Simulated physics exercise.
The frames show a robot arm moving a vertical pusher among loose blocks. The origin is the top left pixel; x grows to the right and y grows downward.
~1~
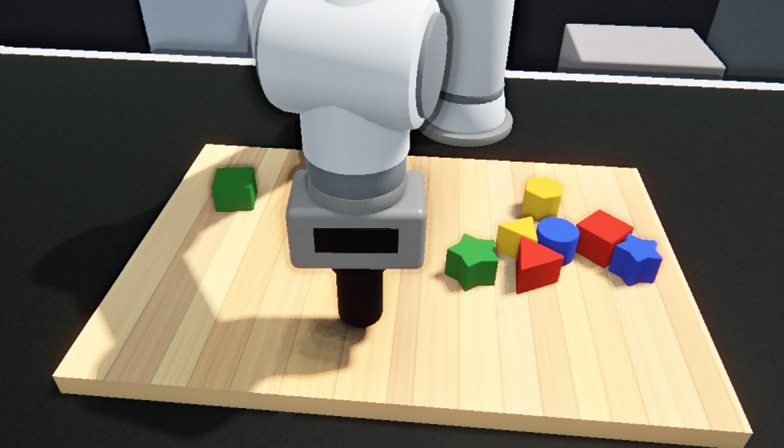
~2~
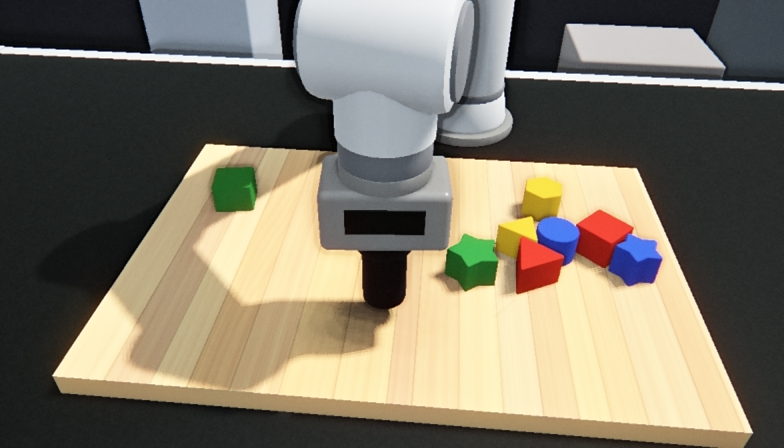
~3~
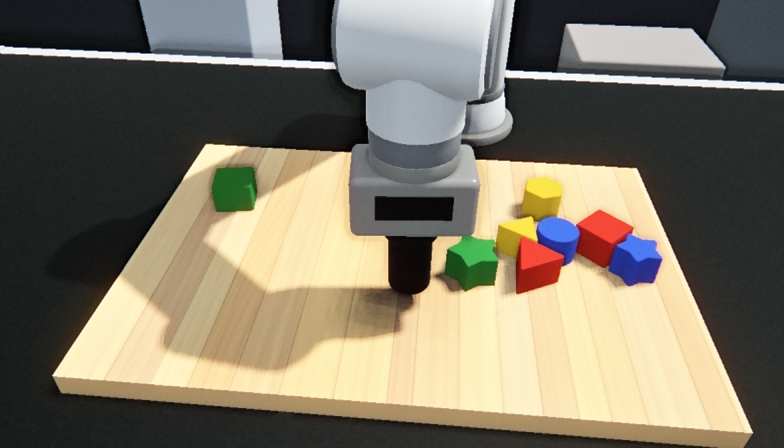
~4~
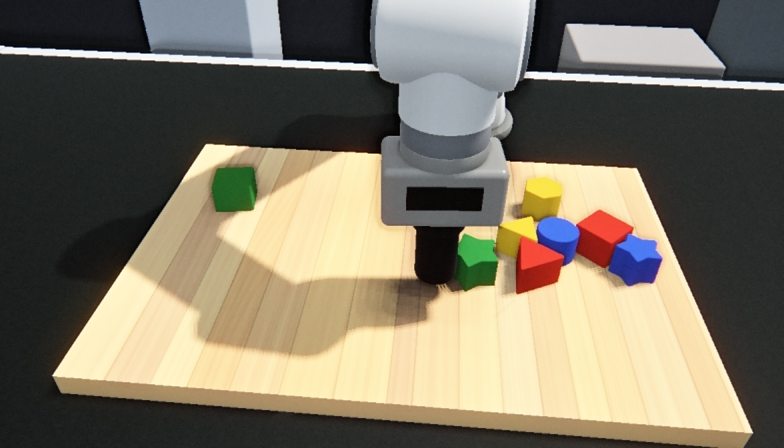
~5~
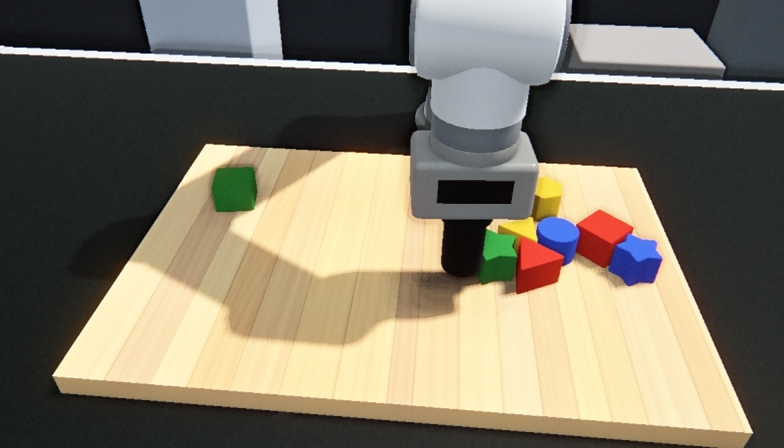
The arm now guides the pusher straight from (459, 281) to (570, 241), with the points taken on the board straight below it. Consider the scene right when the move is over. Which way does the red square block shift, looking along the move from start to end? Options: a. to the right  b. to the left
I choose a.
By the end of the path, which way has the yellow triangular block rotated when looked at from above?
From above, it looks like the yellow triangular block goes counterclockwise.
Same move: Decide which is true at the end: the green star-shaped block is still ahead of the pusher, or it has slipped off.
The pusher still has the green star-shaped block in front of it when the path ends.
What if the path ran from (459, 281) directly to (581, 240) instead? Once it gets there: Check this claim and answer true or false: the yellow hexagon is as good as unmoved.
False.
On the path given first. One third of the way, pusher at (500, 251); green star-shaped block at (531, 228); yellow triangular block at (527, 208), turned 20° anticlockwise; red triangular block at (564, 252), turned 20° clockwise; blue round block at (570, 223); red square block at (614, 222), turned 15° clockwise.
Two thirds of the way, pusher at (538, 237); green star-shaped block at (563, 212), turned 15° anticlockwise; yellow triangular block at (529, 195), turned 55° anticlockwise; red triangular block at (564, 252), turned 25° clockwise; blue round block at (598, 209); red square block at (641, 217), turned 70° clockwise.
At the end, pusher at (573, 226); green star-shaped block at (590, 199), turned 25° anticlockwise; yellow triangular block at (529, 195), turned 55° anticlockwise; red triangular block at (565, 251), turned 35° clockwise; blue round block at (622, 194); red square block at (651, 218), turned 85° clockwise.
